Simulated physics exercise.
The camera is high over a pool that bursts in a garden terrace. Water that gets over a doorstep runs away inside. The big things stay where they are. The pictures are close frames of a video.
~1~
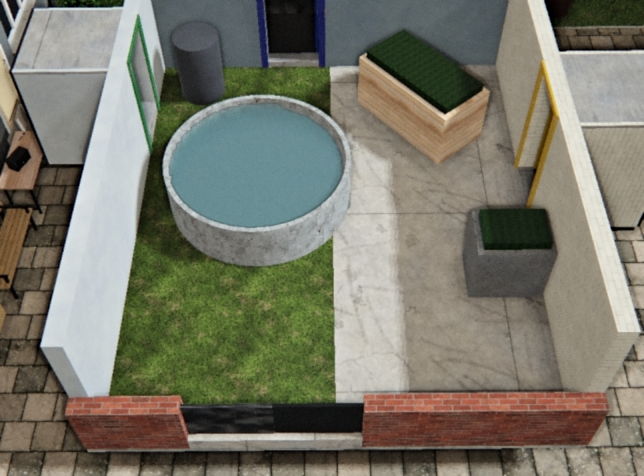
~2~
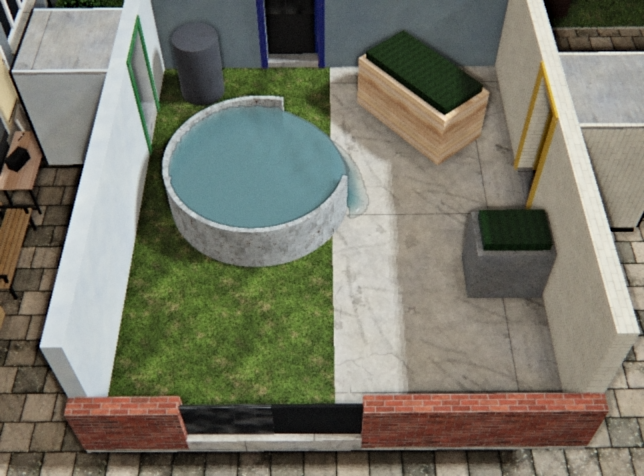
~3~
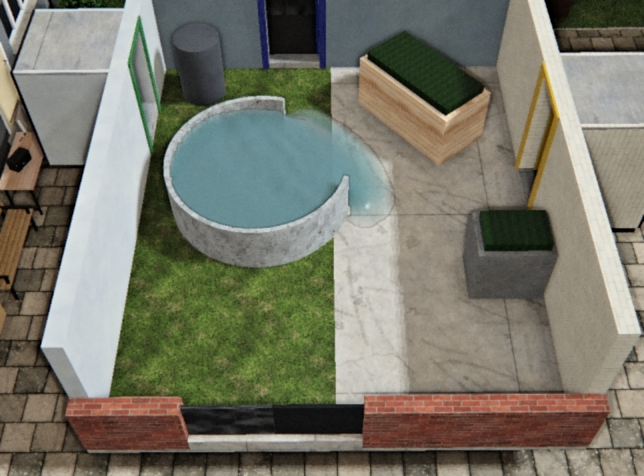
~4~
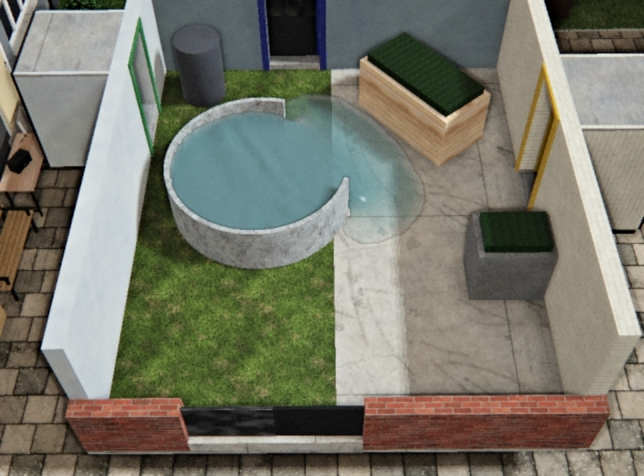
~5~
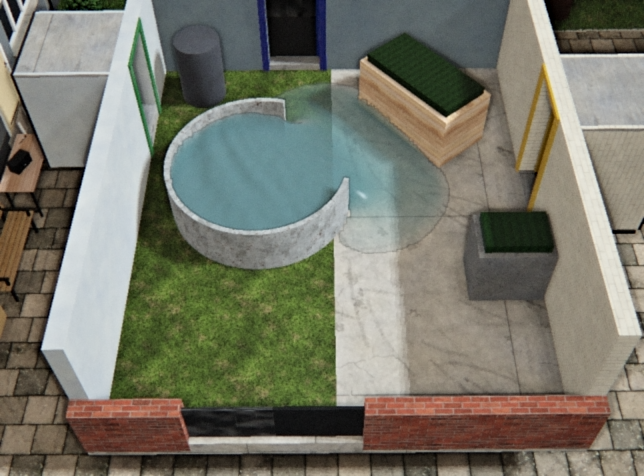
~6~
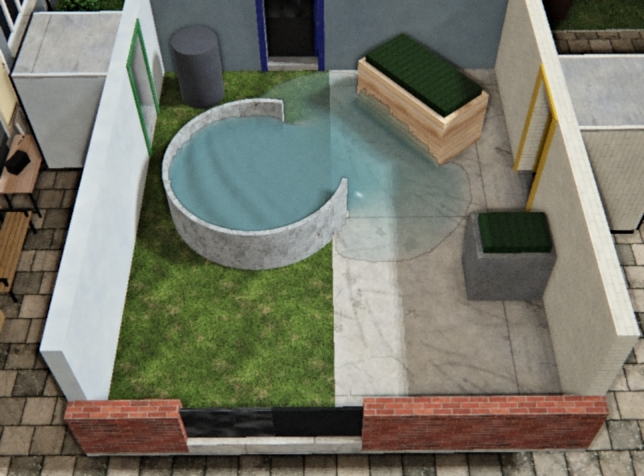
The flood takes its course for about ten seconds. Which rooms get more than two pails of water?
In the end: The green door admits no more than that; the blue door lets in a lot; the yellow door lets in a lot.
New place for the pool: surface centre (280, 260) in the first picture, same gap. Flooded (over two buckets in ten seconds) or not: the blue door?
My reading: The blue door is under.
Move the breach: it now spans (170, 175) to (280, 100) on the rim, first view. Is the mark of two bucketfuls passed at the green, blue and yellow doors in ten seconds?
Green door takes more, blue door passes that mark, yellow door is over.
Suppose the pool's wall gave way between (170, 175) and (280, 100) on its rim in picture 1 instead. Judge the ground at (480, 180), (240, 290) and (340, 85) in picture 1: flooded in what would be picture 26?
One after the other: Clear, flooded, wet.
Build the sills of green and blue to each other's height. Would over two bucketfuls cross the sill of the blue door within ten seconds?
One by one: Blue takes less.
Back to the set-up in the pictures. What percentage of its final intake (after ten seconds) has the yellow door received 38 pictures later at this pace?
About 85 per cent.
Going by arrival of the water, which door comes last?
That is the green one.
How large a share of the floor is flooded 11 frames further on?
Some 40 per cent.
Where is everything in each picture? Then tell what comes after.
The round pool at (257, 162) is whole and still, in the first frame.
Water pours out at (333, 153) and has run to (354, 214), in the second frame.
Water pours out at (334, 155) and has run to a hidden place, in the third frame.
The front is at (404, 228), out from the gap at (334, 158), in the fourth frame.
The front is at (416, 237), out from the gap at (334, 159), in the fifth frame.
The front is at (460, 216), out from the gap at (333, 159), in the sixth frame.
A moment on, water covers 30 % of the floor; the green door not reached, the blue door wet at the sill, nothing in, the yellow door over two buckets in.
Next, water covers 40 % of the floor; the green door not reached, the blue door under two buckets in, the yellow door far over two buckets in.
Then, water covers 60 % of the floor; the green door not reached, the blue door over two buckets in, the yellow door far over two buckets in.
Later, water covers 85 % of the floor; the green door wet at the sill, nothing in, the blue door far over two buckets in, the yellow door far over two buckets in.
In the end, water covers 100 % of the floor; the green door wet at the sill, nothing in, the blue door far over two buckets in, the yellow door far over two buckets in.
